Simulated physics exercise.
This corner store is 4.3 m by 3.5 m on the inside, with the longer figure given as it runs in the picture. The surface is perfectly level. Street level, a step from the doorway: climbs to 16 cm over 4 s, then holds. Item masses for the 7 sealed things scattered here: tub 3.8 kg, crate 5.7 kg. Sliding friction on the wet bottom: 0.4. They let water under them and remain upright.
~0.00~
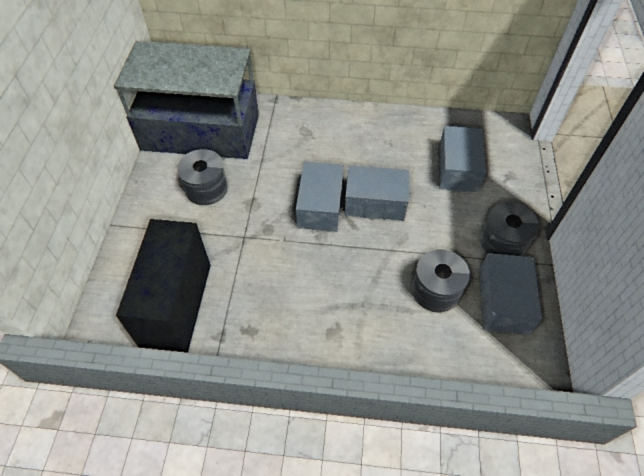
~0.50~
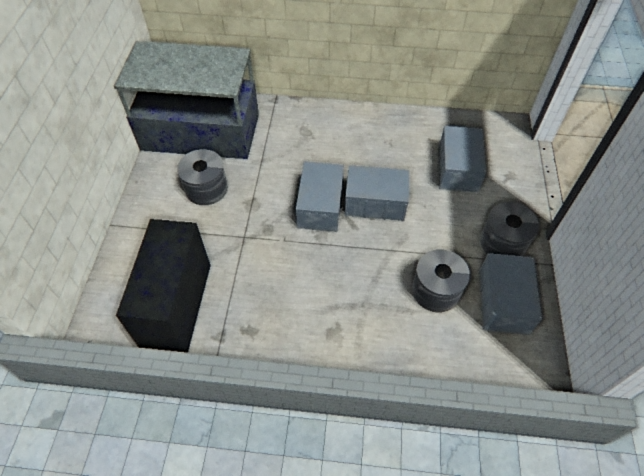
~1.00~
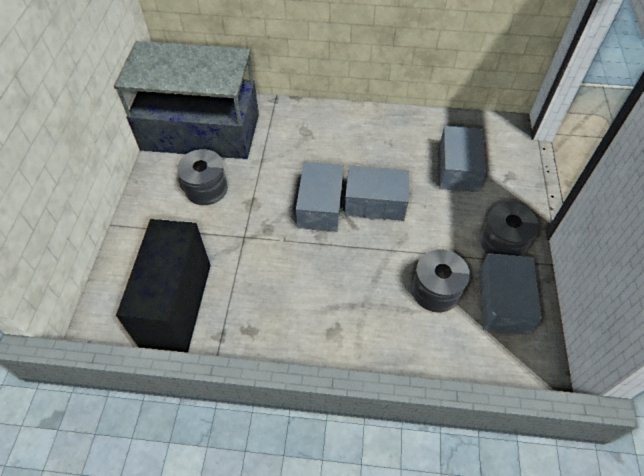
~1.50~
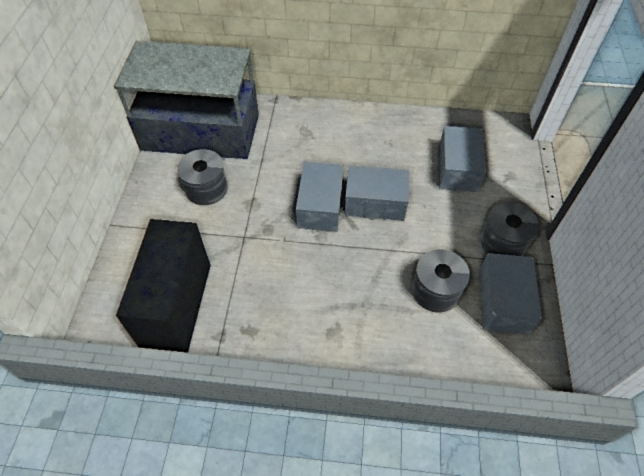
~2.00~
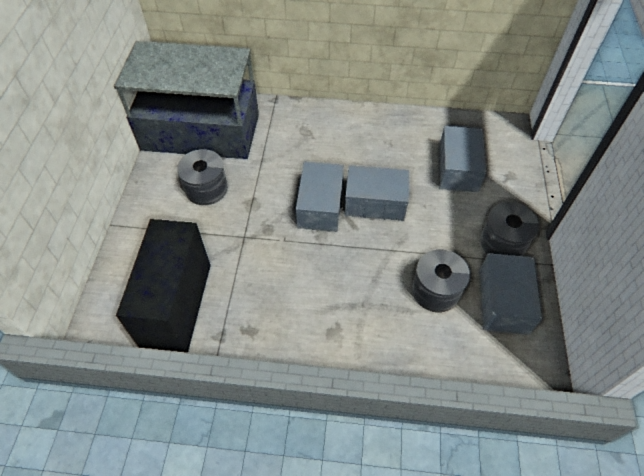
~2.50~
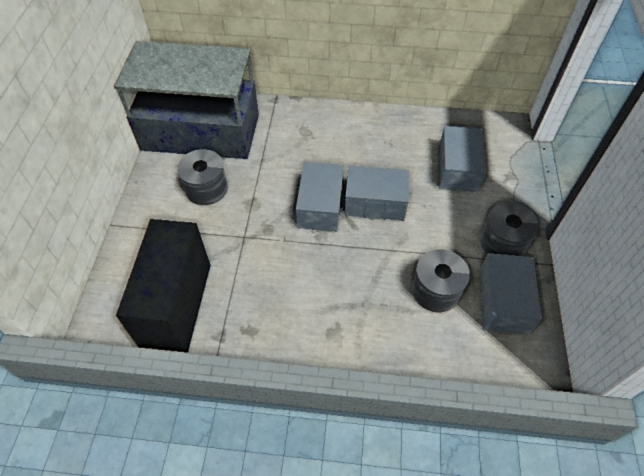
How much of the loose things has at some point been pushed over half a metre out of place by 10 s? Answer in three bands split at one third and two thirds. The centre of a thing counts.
One third to two thirds.
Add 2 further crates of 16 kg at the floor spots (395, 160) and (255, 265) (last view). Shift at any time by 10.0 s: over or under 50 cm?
Taking them in order, the first is beyond that distance and the second is within that distance.
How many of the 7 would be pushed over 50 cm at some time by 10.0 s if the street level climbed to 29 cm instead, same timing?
That would give 4.
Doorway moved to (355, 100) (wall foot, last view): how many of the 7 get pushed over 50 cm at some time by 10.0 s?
In that case the number is 6.
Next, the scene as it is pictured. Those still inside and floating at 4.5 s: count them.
0.
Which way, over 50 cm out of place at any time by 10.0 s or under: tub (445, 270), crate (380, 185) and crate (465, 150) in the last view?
First not as far, then farther, then farther.
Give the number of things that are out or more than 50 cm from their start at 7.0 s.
The number by then is 3.
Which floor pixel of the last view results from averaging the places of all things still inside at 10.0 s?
Roughly at (325, 252).
After 3.5 s 0 of 7 are over 50 cm from their spots; 0 afloat.
After 4.5 s 1 of 7 are over 50 cm from their spots; 0 afloat.
After 7.0 s 3 of 7 are over 50 cm from their spots; 2 afloat.
After 10.0 s 4 of 7 are over 50 cm from their spots, and 4 have been at some point; 4 afloat.
